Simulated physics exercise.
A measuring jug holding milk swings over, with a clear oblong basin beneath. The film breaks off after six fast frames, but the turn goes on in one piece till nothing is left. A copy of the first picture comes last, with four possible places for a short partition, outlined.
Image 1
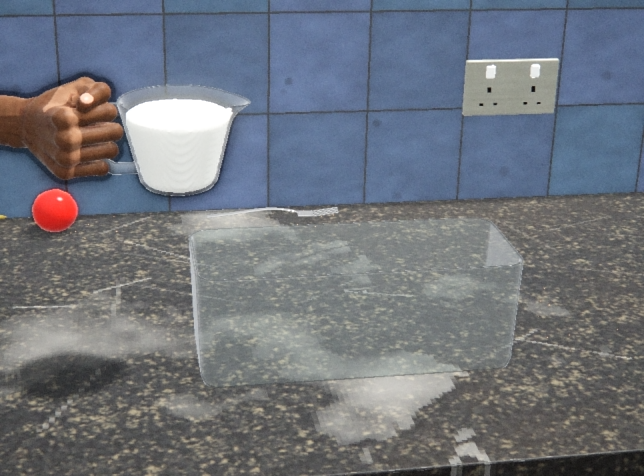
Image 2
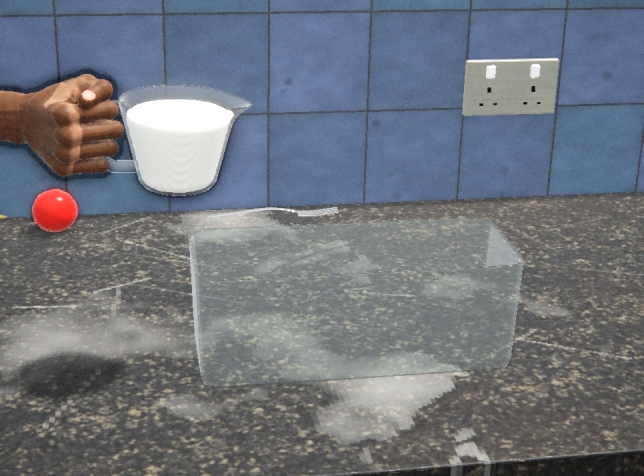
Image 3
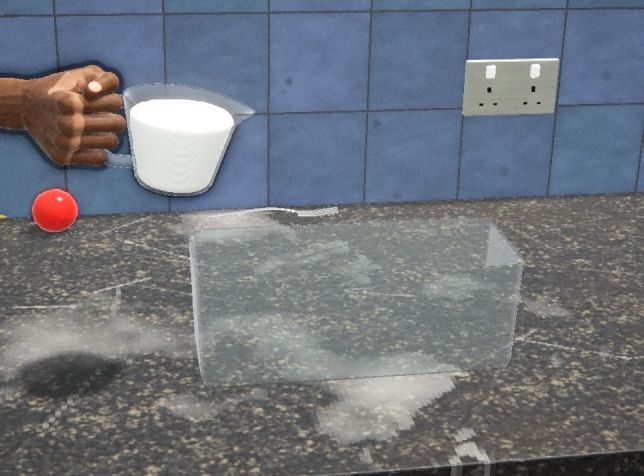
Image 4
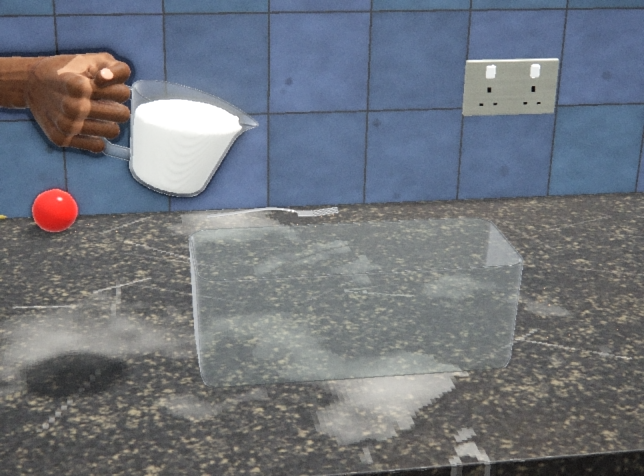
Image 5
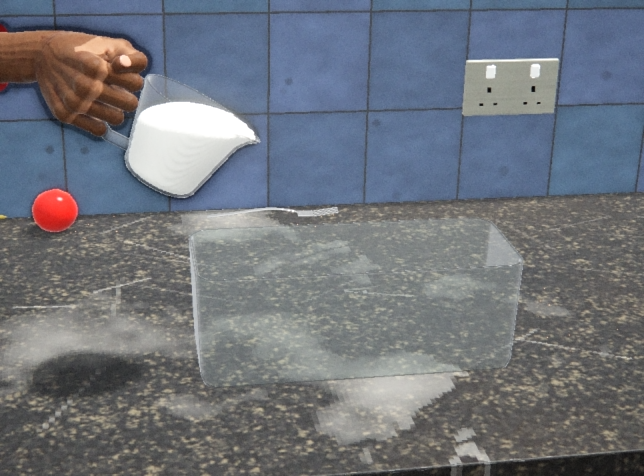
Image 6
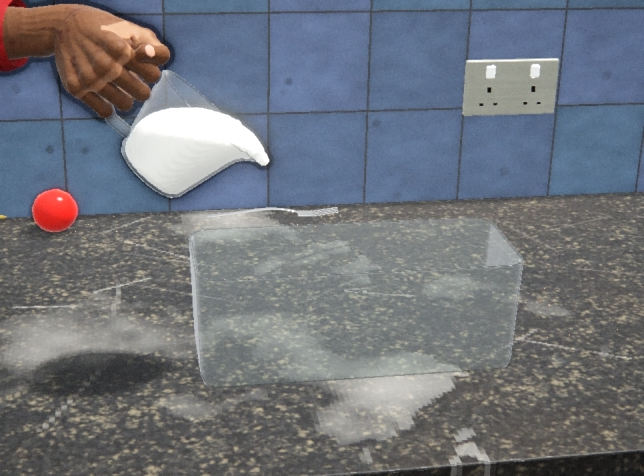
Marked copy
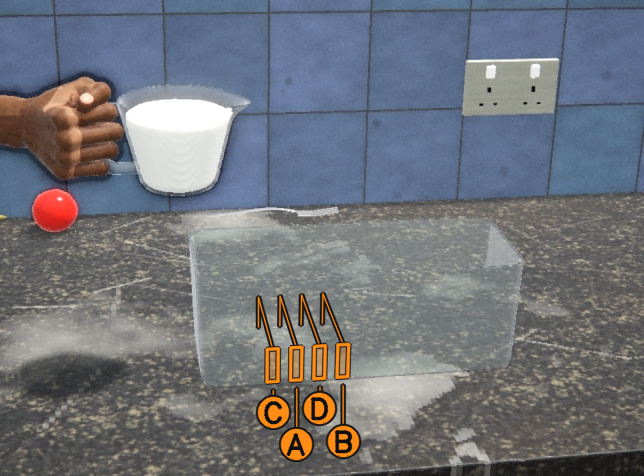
A hand tilts a jug of milk rightward above a clear basin until milk crosses its lip.
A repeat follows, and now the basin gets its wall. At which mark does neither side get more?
I would pick position A.
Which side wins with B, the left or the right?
The left side.
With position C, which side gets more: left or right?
The right one.
On the marked copy, A at (296, 388); B at (343, 385); C at (273, 390); D at (319, 386).
With A, about 51 % ends left of the wall and 47 % right of it.
With B, about 85 % ends left of the wall and 11 % right of it; 4 % is lost outside.
With C, about 29 % ends left of the wall and 70 % right of it.
With D, about 77 % ends left of the wall and 20 % right of it; 3 % is lost outside.
